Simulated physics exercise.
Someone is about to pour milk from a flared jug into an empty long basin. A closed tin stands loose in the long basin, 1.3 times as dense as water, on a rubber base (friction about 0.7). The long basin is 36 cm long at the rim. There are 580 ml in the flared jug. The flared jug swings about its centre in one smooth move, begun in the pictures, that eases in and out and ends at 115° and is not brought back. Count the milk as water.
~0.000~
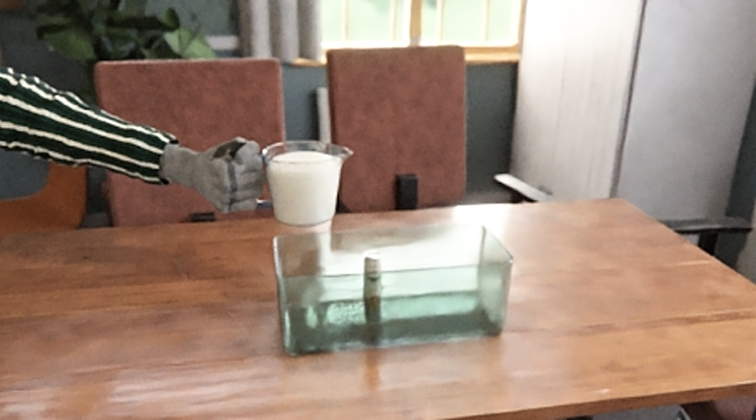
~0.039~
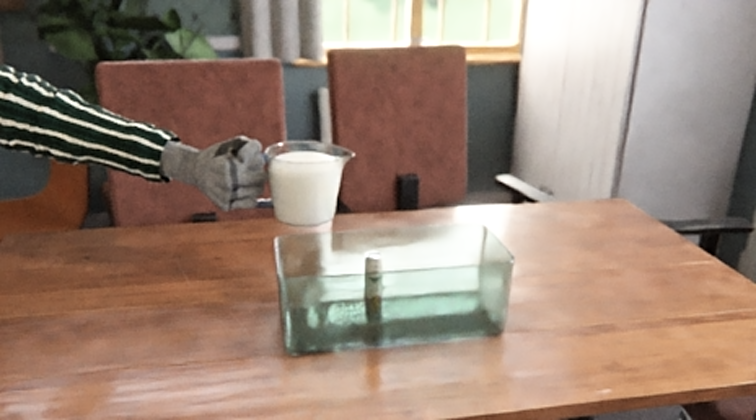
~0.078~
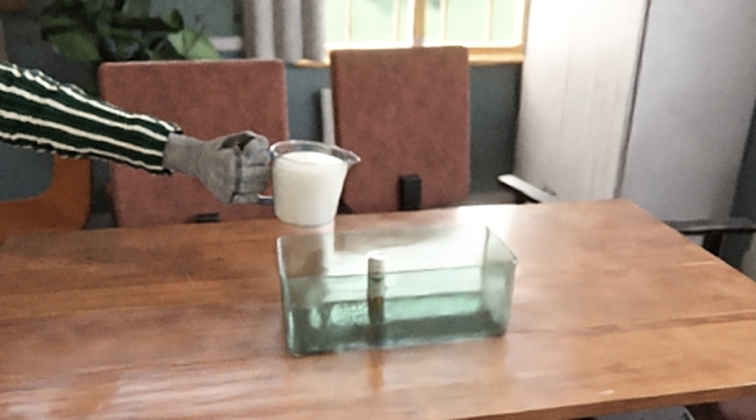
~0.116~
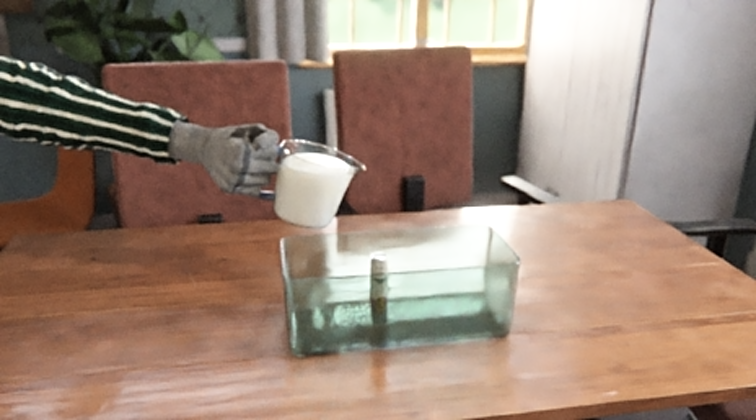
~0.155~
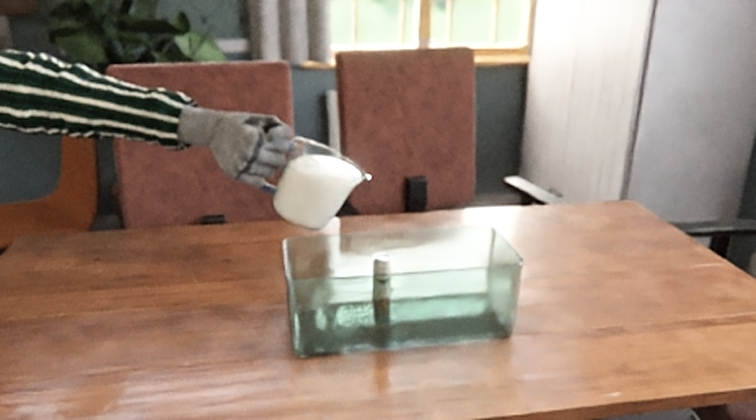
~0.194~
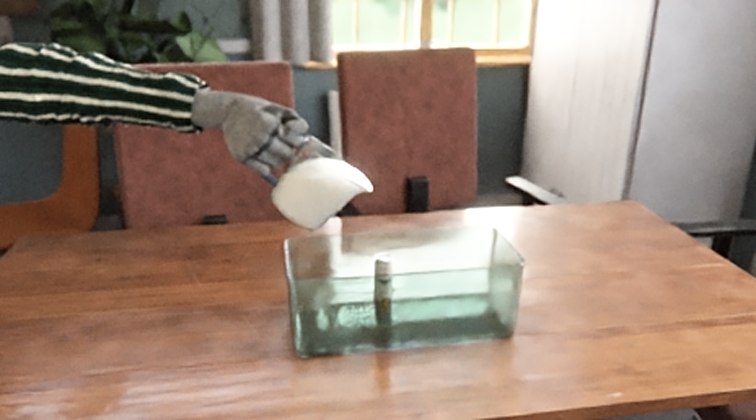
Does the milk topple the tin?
It goes over.
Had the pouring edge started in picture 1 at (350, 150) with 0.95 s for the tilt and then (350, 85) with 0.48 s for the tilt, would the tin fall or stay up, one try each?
First it goes over; then it keeps standing.
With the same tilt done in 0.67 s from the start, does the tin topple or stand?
Then it topples.
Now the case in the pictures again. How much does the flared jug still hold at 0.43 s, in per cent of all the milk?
Some 30 per cent.
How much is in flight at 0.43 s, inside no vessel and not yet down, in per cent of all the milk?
Some 22 per cent.
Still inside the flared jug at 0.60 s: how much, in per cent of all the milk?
Near 2 in a hundred.
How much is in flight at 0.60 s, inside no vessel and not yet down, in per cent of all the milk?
Some 3 per cent.
By 0.43 s the tilt is 112° and 29 per cent is still to pour; the tin stands where it began.
By 0.60 s the tilt is 115° and 2 per cent is still to pour; the tin stands 2 cm from where it began.
By 0.78 s the tilt is 115° and 0 per cent is still to pour; the tin leans 50°.
By 0.98 s the tilt is 115° and 0 per cent is still to pour; the tin lies on its side.
At rest the tin lies on its side.
